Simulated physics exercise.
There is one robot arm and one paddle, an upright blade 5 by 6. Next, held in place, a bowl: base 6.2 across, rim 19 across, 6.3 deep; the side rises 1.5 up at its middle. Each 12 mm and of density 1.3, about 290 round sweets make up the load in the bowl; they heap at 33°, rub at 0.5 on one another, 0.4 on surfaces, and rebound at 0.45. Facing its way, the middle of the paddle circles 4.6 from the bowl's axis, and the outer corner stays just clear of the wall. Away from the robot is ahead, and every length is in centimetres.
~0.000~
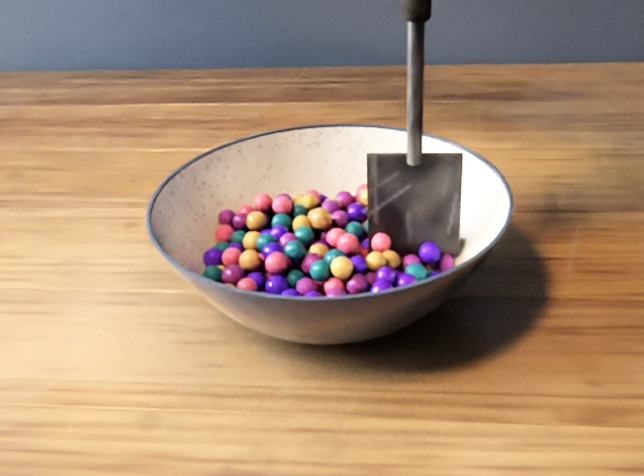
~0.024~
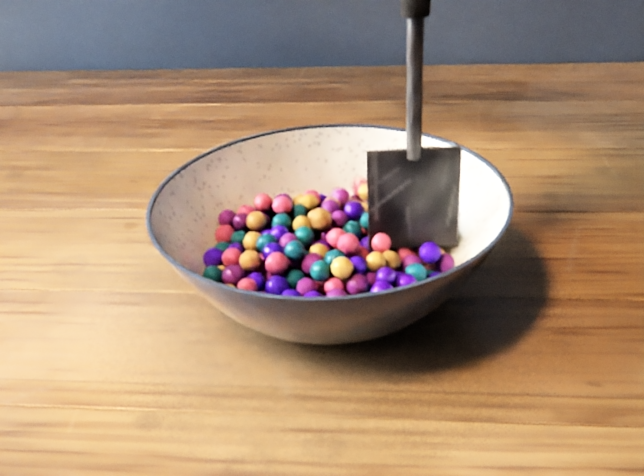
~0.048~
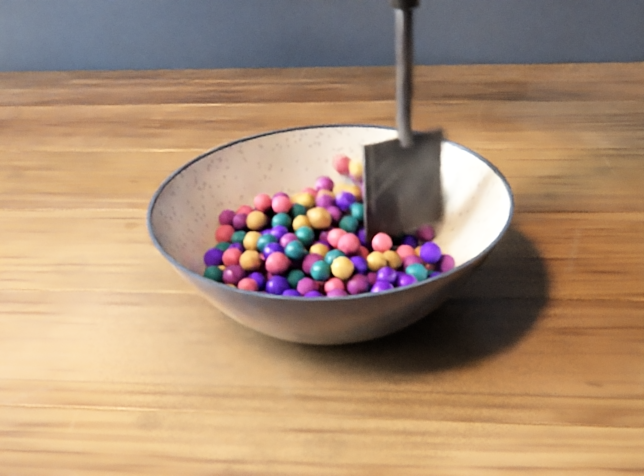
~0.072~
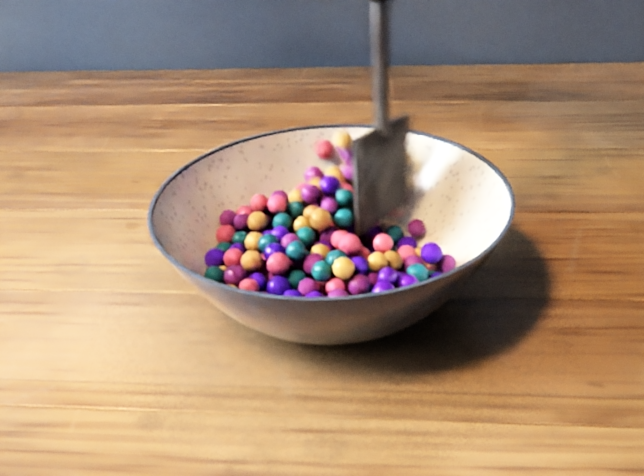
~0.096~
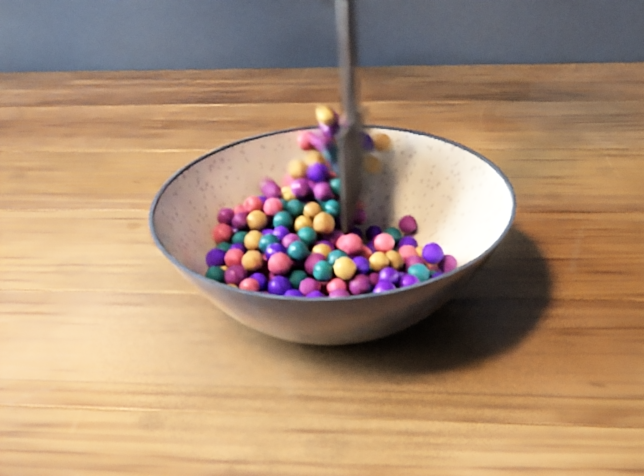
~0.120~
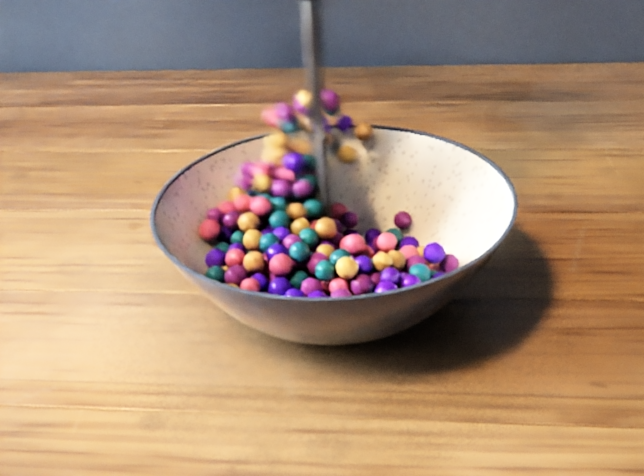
In a pale bowl on a wooden table, a paddle sweeps colourful balls leftward and up.
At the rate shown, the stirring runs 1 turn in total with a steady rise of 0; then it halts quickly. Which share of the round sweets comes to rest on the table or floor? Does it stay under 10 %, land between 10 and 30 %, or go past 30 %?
It goes past 30 %.
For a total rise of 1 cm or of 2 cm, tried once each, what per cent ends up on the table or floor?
I'd say some 25 per cent, and some 15 per cent.
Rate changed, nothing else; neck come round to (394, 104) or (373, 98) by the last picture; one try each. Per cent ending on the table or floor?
Around 10 and 15 per cent respectively.
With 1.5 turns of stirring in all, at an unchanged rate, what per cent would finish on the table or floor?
Roughly 45 per cent.
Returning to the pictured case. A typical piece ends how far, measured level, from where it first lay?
9 centimetres.
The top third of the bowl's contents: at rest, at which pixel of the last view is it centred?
(379, 218).
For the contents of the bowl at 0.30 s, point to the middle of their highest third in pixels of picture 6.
The centre is roughly (407, 259).
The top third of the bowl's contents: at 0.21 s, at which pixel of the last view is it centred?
That third sits centred at about (236, 246).
After 0.21 s, 198° round, highest piece 10 above the table; 260 in the bowl, 29 in flight or on the tool.
After 0.30 s, 292° round, highest piece 12 above the table; 224 in the bowl, 17 on the table or floor, 48 in flight or on the tool.
After 0.54 s, 0° round, highest piece 7 above the table; 181 in the bowl, 105 on the table or floor, 3 in flight or on the tool.
After 1.24 s, 0° round, highest piece 5 above the table; 181 in the bowl, 108 on the table or floor.
At rest, 181 in the bowl, 108 on the table or floor. That is 37 % on the table or floor.
